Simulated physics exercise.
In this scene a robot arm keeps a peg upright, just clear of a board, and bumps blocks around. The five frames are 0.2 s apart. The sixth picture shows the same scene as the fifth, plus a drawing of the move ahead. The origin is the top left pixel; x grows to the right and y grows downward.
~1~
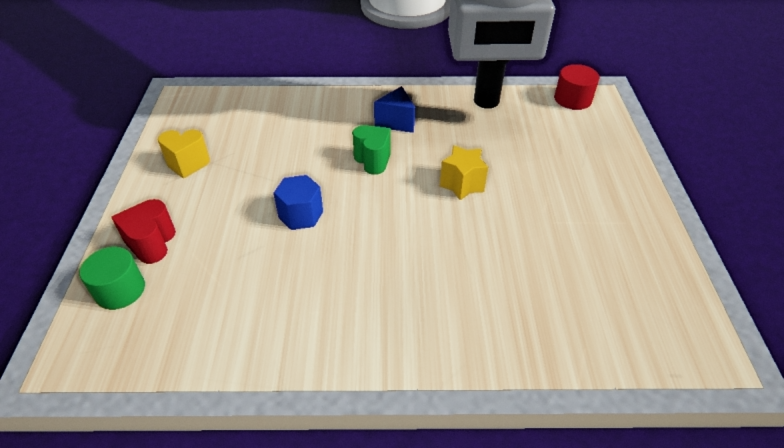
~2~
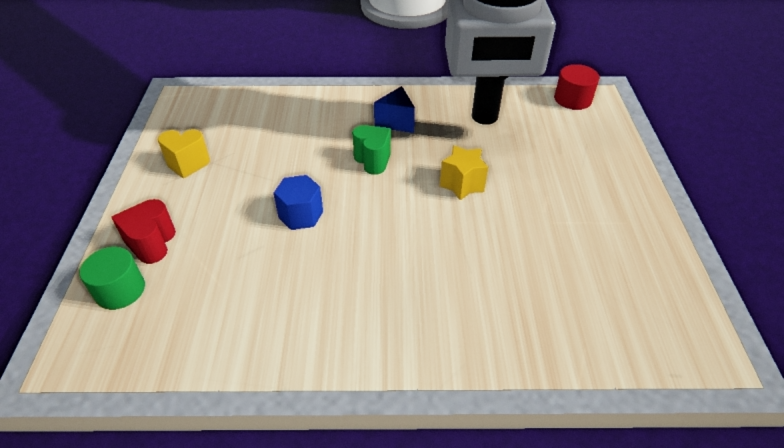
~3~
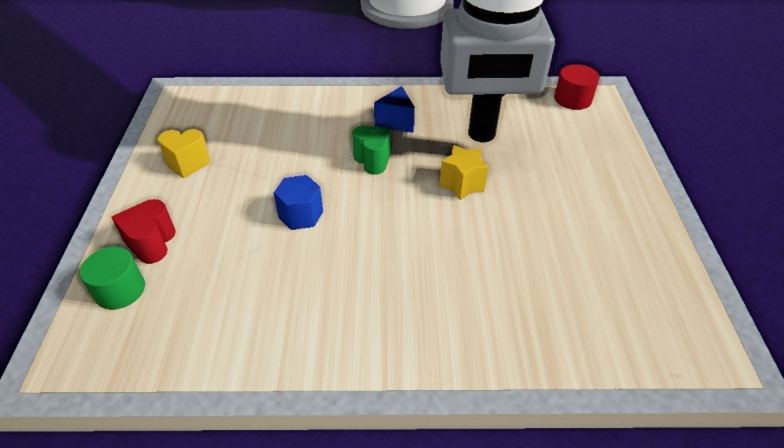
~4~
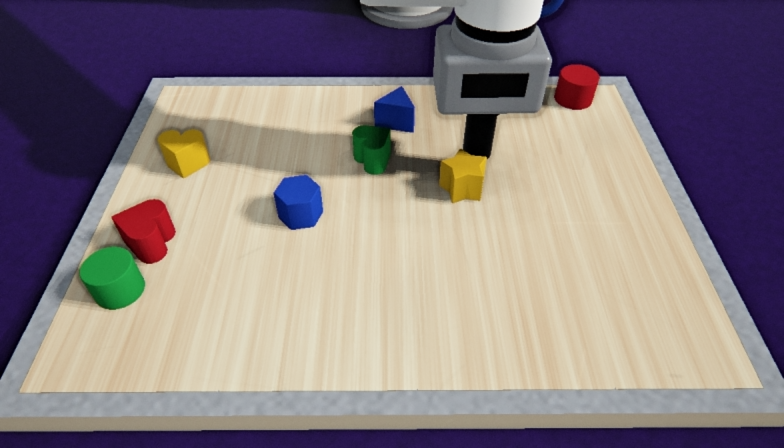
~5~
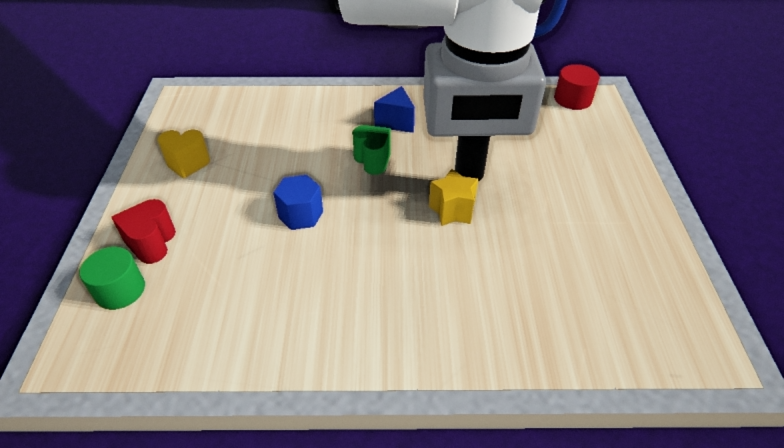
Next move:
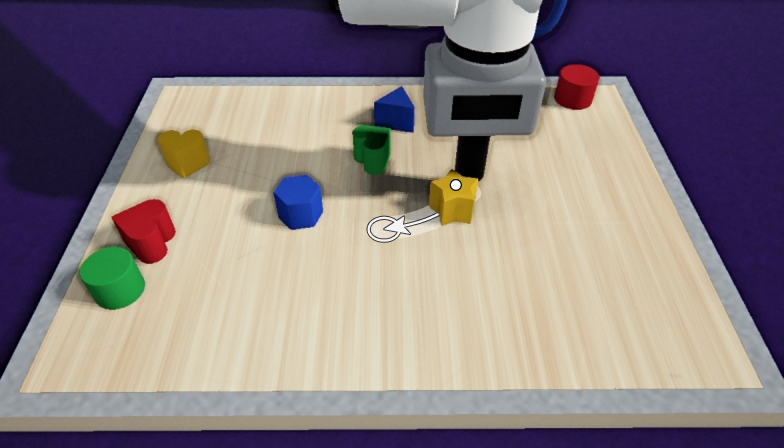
The video shows a robotic arm lowering a black peg toward the viewer across a wooden board of colourful blocks, then pushing the yellow star block forward and slightly left while the other blocks stay in place.
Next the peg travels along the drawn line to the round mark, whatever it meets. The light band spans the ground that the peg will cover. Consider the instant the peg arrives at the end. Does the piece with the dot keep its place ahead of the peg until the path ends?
My answer is no.
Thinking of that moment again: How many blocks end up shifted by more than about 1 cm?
My count: 1.
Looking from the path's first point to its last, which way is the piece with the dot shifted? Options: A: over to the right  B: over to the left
Letter B.
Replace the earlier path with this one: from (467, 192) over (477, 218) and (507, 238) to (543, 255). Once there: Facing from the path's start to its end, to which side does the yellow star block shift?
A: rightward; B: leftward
A: Rightward.
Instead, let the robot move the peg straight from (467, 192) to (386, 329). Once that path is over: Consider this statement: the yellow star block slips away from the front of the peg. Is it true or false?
The claim does not hold.
Drawn move, from (467, 192) through (446, 209) and (418, 222) to (384, 229); the dot is on the yellow star block.
The first path, step by step. One third of the way, peg (447, 192); yellow star block (434, 205).
Two thirds of the way, peg (417, 204); yellow star block (412, 221), turned 20° anticlockwise.
At the end, peg (384, 211); blue hexagonal block still; yellow star block (400, 227), turned 55° anticlockwise.
